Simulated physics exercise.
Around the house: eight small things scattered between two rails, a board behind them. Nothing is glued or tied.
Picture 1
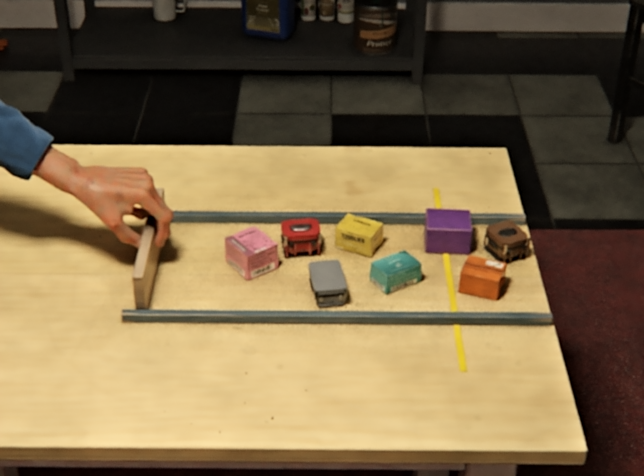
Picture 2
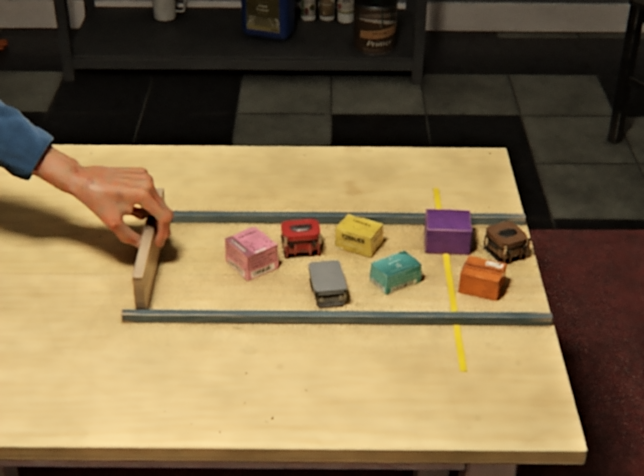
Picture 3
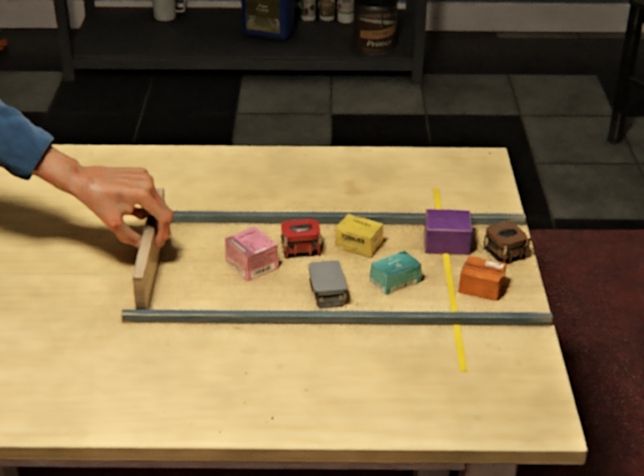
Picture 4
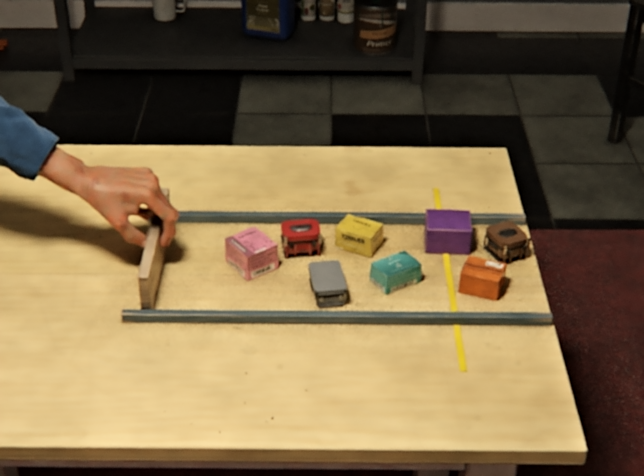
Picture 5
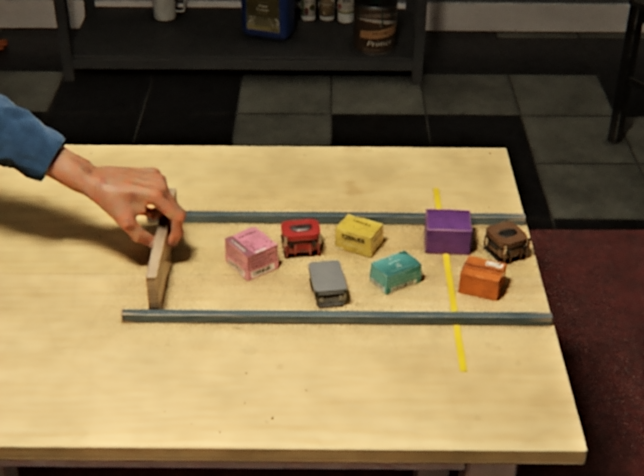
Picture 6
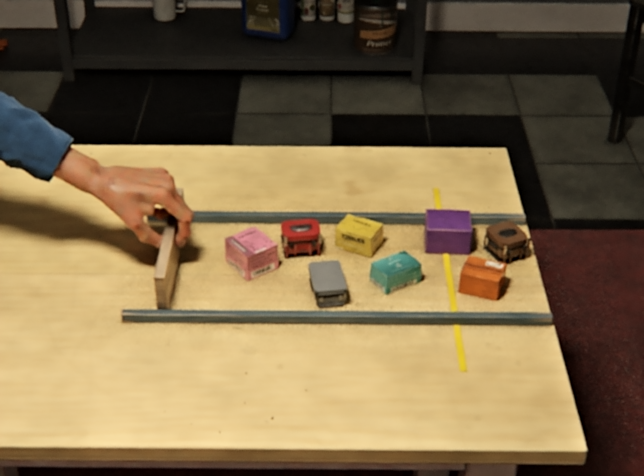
At the start, a hand holds a wooden board upright at the left end of two rails on a table, with eight small objects scattered between the rails near a yellow line. The hand stays still, then slides the board slightly right toward the pink box, while the objects remain motionless.
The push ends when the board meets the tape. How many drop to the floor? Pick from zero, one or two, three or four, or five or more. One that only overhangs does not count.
Here the number that fall off is one or two.
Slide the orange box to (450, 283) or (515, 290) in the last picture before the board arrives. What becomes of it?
Place by place, it does not fall; holds on.
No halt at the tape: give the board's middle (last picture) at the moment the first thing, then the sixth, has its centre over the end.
Its middle is around (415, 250) and later (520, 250).
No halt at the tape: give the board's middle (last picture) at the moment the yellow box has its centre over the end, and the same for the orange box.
At (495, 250) for the yellow box; at (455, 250) for the orange box.
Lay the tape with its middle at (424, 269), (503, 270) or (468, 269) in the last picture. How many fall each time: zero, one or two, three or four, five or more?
Taking them in turn, one to two; more than four; either three or four.
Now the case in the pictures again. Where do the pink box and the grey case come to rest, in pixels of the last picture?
About (468, 260), and the other about (469, 293).
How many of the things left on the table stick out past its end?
Overhanging: 2.
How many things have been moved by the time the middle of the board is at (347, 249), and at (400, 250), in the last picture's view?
The counts are 5 and 8.
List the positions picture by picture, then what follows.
In the first frame, brown case (506, 243); orange box (483, 278); purple block (448, 231); board (151, 248); tape (448, 269).
In the second frame, orange box (483, 278); board (151, 248).
In the third frame, purple block (448, 232); red case (301, 239).
In the fourth frame, brown case (506, 243); pink box (252, 253).
In the fifth frame, orange box (483, 278); yellow box (359, 236).
In the sixth frame, brown case (506, 243); orange box (483, 278); purple block (448, 232); board (171, 248); tape (448, 269).
Soon after, none off yet; brown case at rest near (506, 243); orange box at rest near (483, 278); purple block at rest near (448, 232).
At rest, the number that fall off is one or two; fallen, brown case.
